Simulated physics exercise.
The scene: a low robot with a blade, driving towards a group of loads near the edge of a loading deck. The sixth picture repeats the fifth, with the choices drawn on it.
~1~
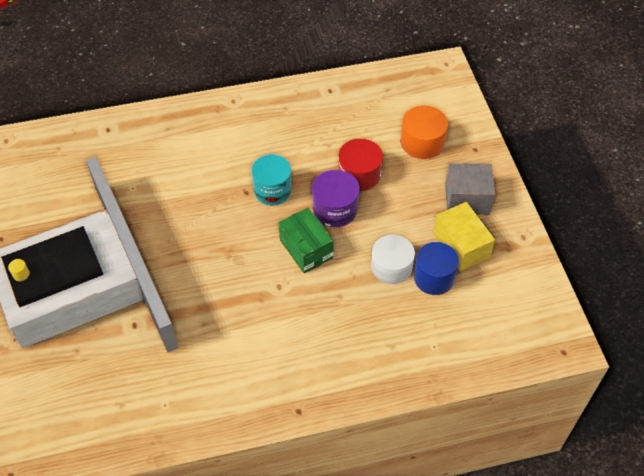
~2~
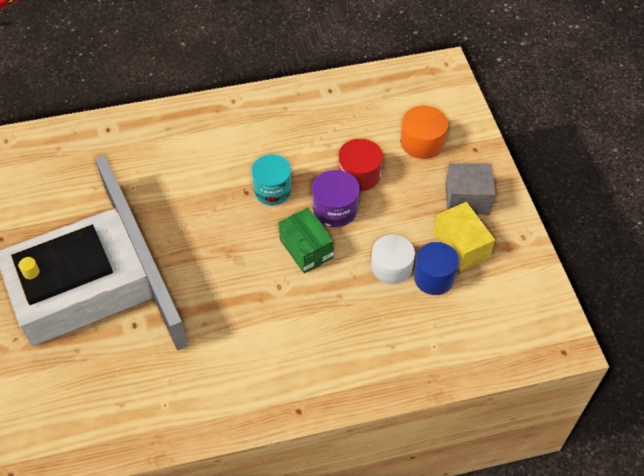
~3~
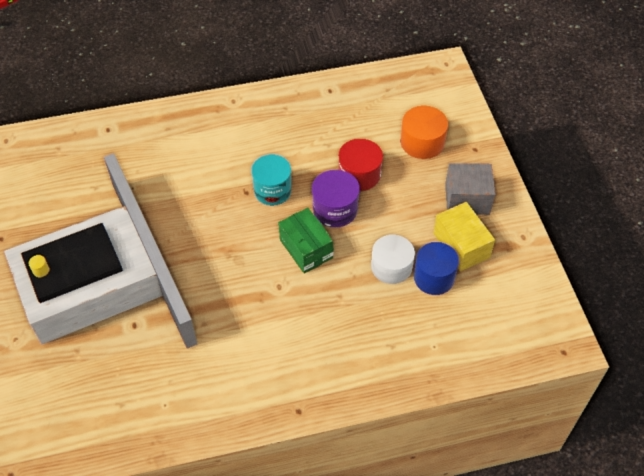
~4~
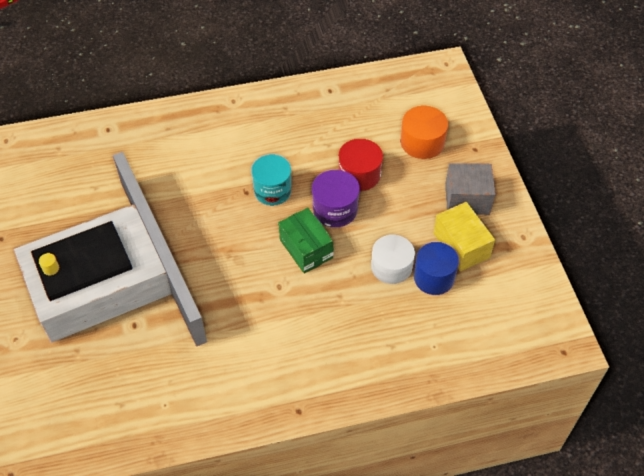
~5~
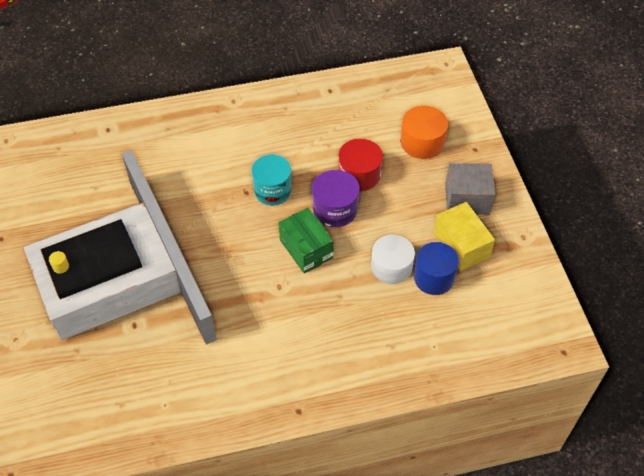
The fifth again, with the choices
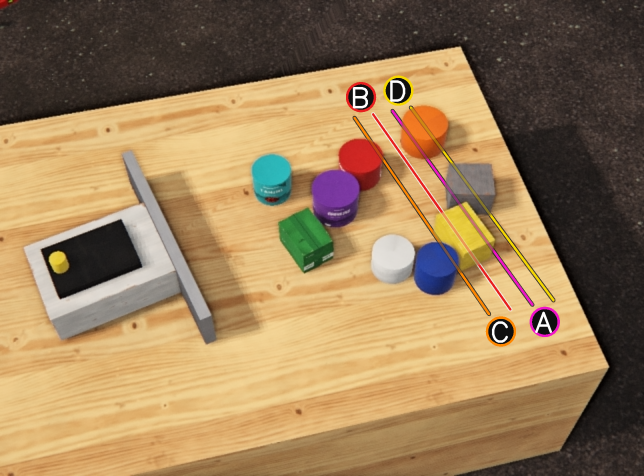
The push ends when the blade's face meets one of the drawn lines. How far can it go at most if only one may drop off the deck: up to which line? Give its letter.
No farther than A.
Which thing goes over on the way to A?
The orange canister goes over.
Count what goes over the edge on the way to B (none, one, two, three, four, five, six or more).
The count is none.
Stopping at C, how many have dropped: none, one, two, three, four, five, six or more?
In all, none.
On the marked copy, A at (457, 200); B at (437, 204); C at (417, 208); D at (477, 196).
With A. Early on, robot (210, 233); grey crate (470, 189); orange canister (424, 132).
Further on, robot (319, 212); orange canister (444, 127); blue canister (460, 278).
At the end, robot (401, 196); orange canister over the edge; yellow crate (540, 214); one fallen.
As for the rest, B is within the limit but short; C is within the limit but short; D drops three.
